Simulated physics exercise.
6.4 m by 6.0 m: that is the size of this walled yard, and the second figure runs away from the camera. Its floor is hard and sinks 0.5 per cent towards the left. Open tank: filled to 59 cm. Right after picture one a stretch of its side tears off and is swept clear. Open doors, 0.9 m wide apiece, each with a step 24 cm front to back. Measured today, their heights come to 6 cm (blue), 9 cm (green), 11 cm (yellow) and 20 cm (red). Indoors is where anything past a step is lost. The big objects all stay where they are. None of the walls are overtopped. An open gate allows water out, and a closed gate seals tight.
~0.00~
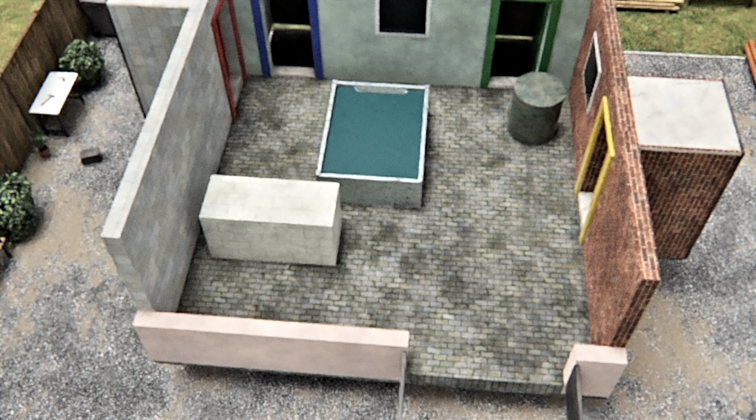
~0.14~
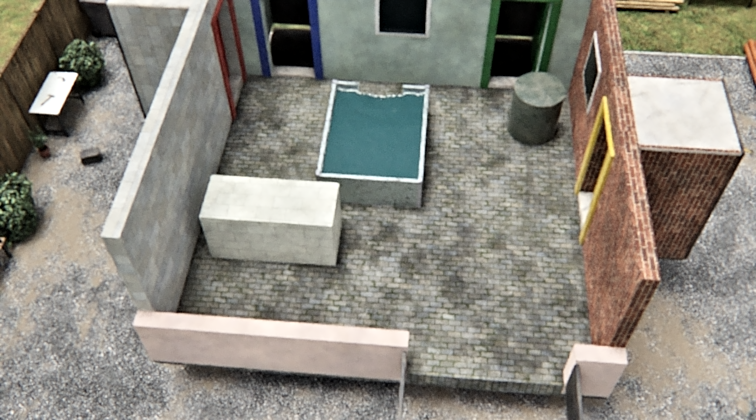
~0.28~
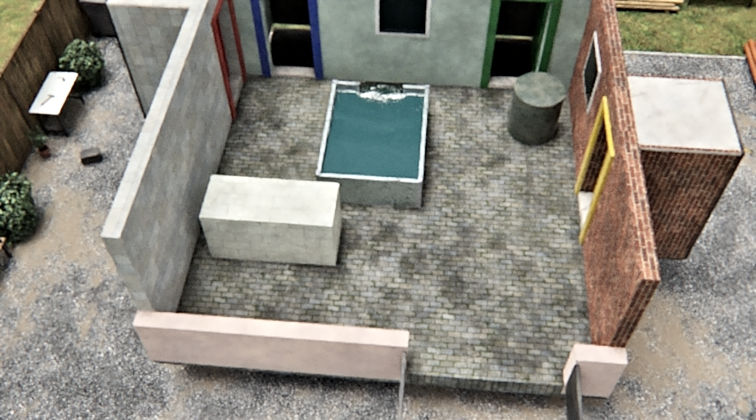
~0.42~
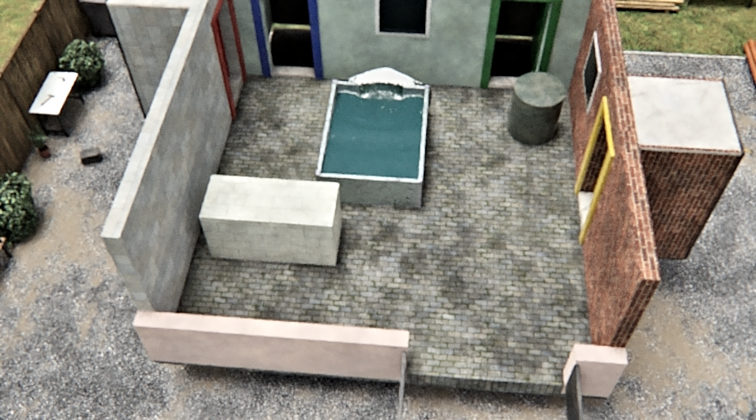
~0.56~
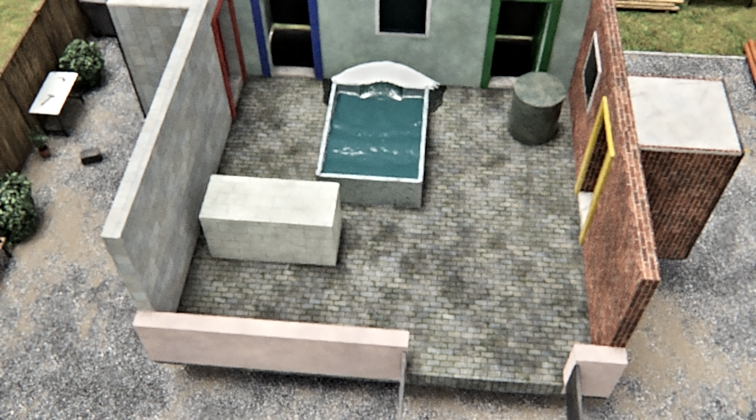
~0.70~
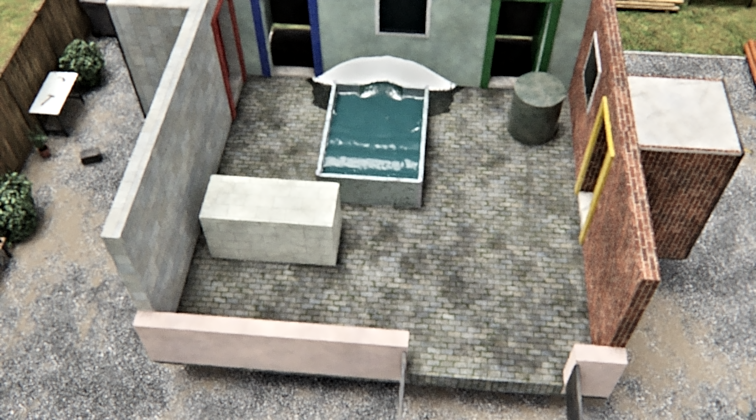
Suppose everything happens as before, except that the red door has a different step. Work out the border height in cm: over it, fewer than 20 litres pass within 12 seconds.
Border at about 20 cm.
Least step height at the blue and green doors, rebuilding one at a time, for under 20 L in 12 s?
You'd want about 6.5 centimetres at blue and about 10.5 centimetres at green.
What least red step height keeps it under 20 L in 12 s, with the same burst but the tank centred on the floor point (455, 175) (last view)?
That setup calls for roughly 13.5 cm.
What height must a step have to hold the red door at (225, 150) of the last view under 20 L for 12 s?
About 6.5 cm.
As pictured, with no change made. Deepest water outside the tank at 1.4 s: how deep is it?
Max depth: About 46 cm.
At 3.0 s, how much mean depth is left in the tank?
Close to 31 cm deep on average.
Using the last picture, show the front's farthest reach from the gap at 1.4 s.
The tip of the flood lies near (545, 92).
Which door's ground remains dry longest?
It's the yellow one.
After 1.4 s water covers 20 % of the floor, deepest (46 cm) near (380, 83); 7 cm at the red door, 0 litres in over its 20 cm step.
After 3.0 s water covers 40 % of the floor, deepest (28 cm) near (379, 89); 23 cm at the red door, 14 litres in over its 20 cm step.
After 12.0 s water covers 100 % of the floor, deepest (10 cm) near (253, 83); 9 cm at the red door, 19 litres in over its 20 cm step.
At the red door as built, the water arrived by 1.4 s and peaked near 25 cm at 2.2 s.
With a step of 18 cm, 34 litres would have come in within the 12 s; with 24.5 cm, 3 litres. So under 20 litres takes about 20 cm.
